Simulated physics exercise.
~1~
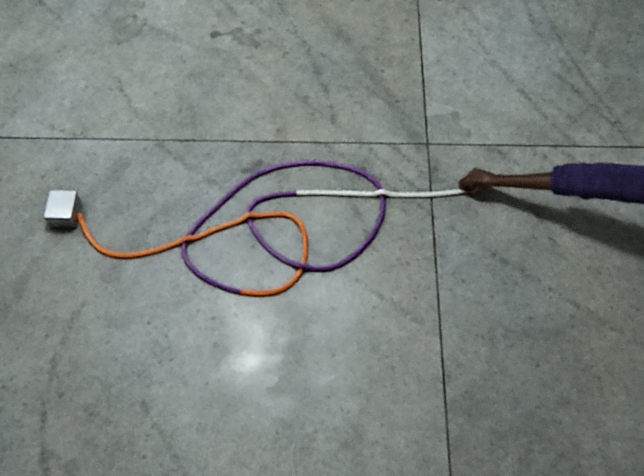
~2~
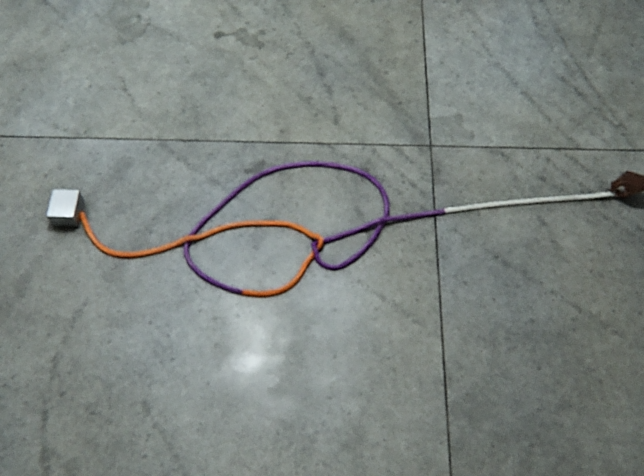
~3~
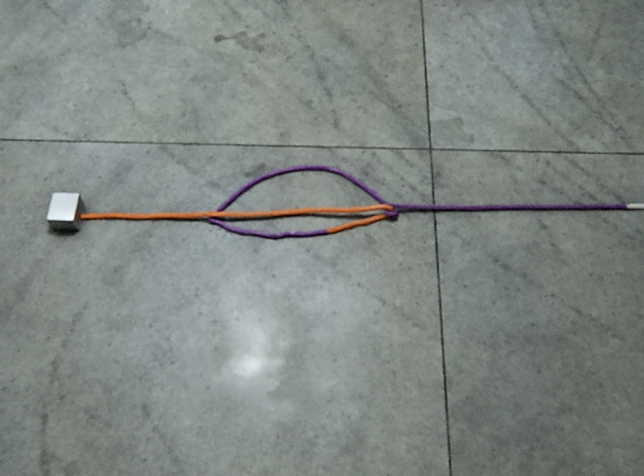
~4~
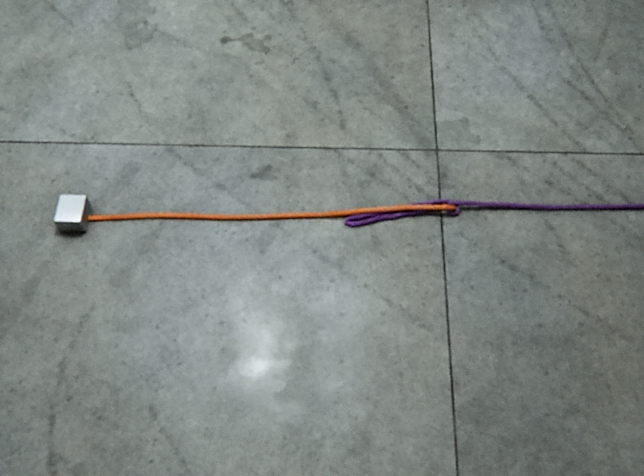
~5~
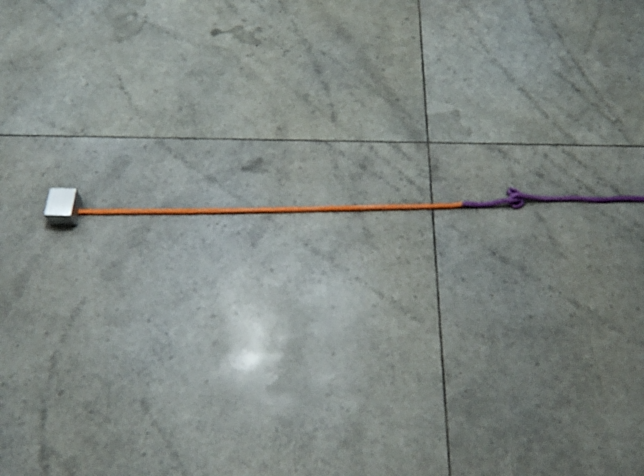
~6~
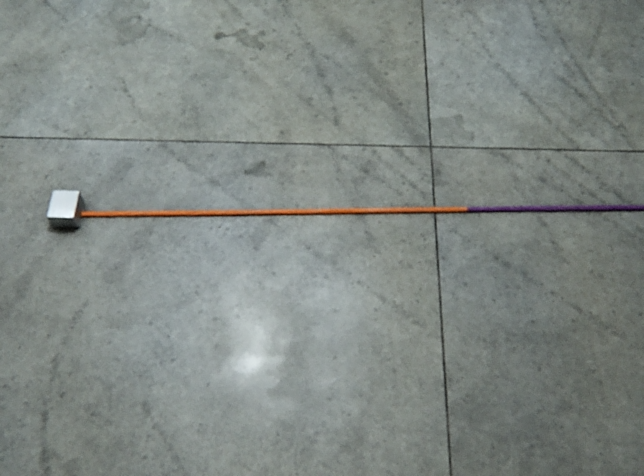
Looped orange, purple and white rope fixed to a block at left, being pulled right by a hand until it runs straight.
